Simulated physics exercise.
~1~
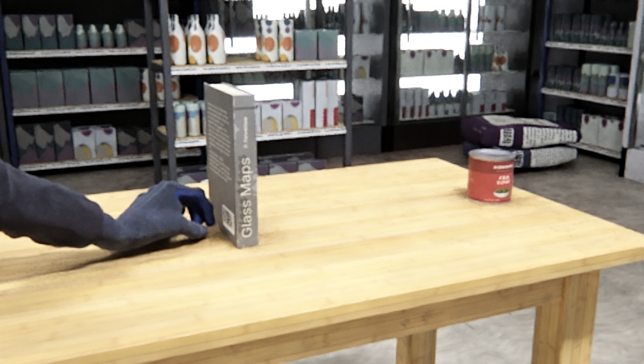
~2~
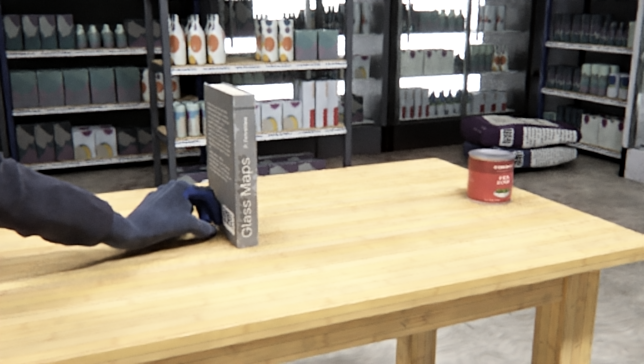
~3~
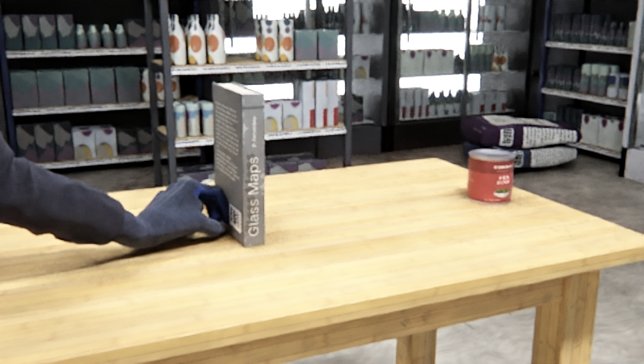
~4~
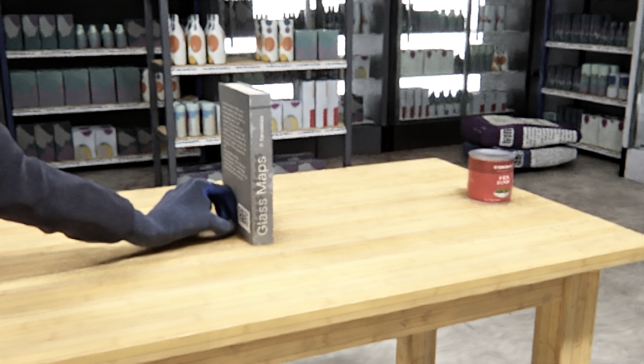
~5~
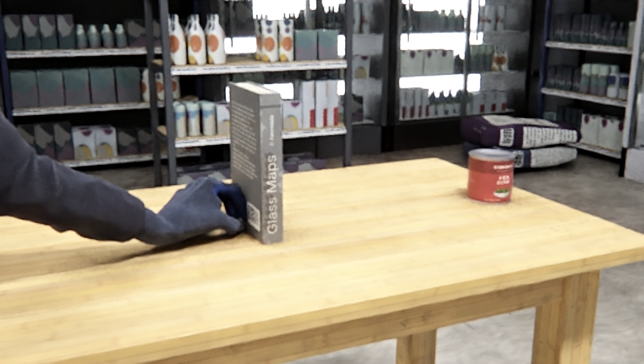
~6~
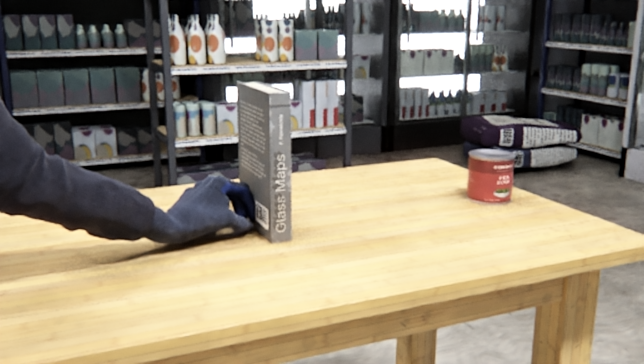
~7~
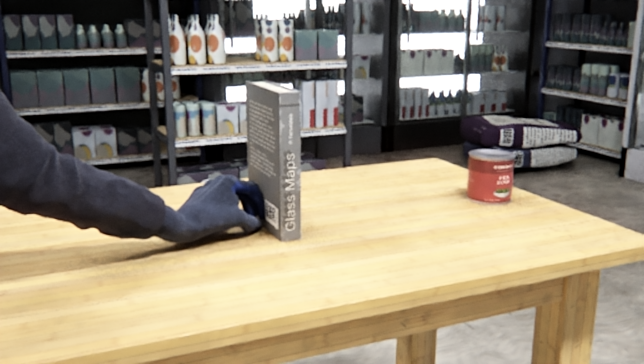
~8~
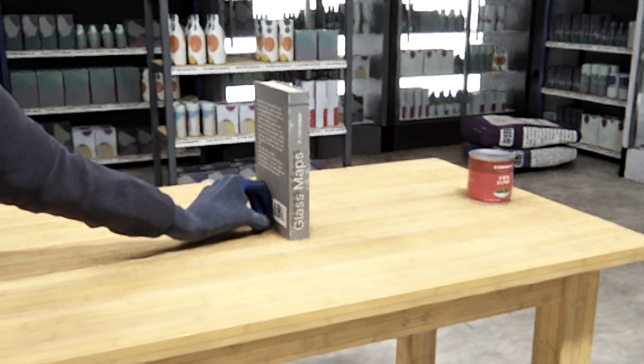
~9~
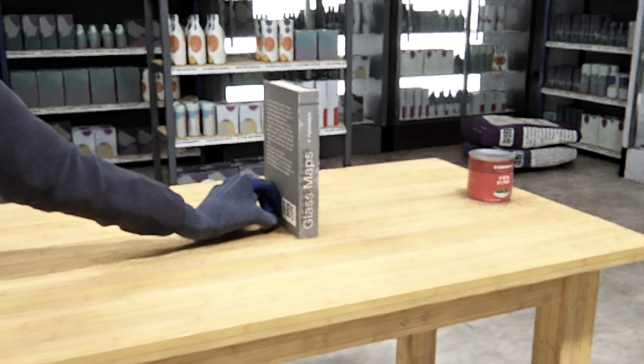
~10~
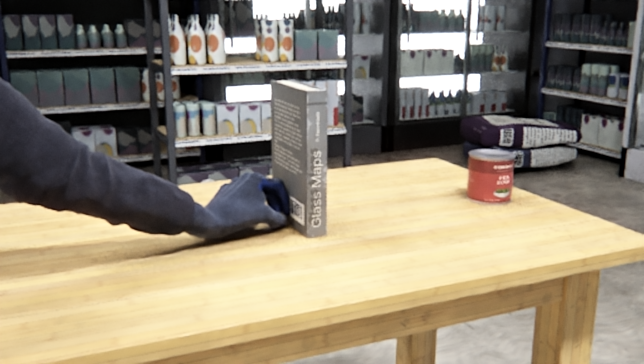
At the start, a dark-gloved hand reaches in from the left toward a grey book titled Glass Maps, which stands upright on a light wooden table, with a red tin farther right and stocked shelves behind. The fingers meet the lower part of the book and begin to push. The book slides a little to the right, staying upright. The hand keeps following, nudging it steadily farther along the tabletop. By the end, the book still stands upright, clearly right of where it began, with the fingers close against it and the red tin untouched.
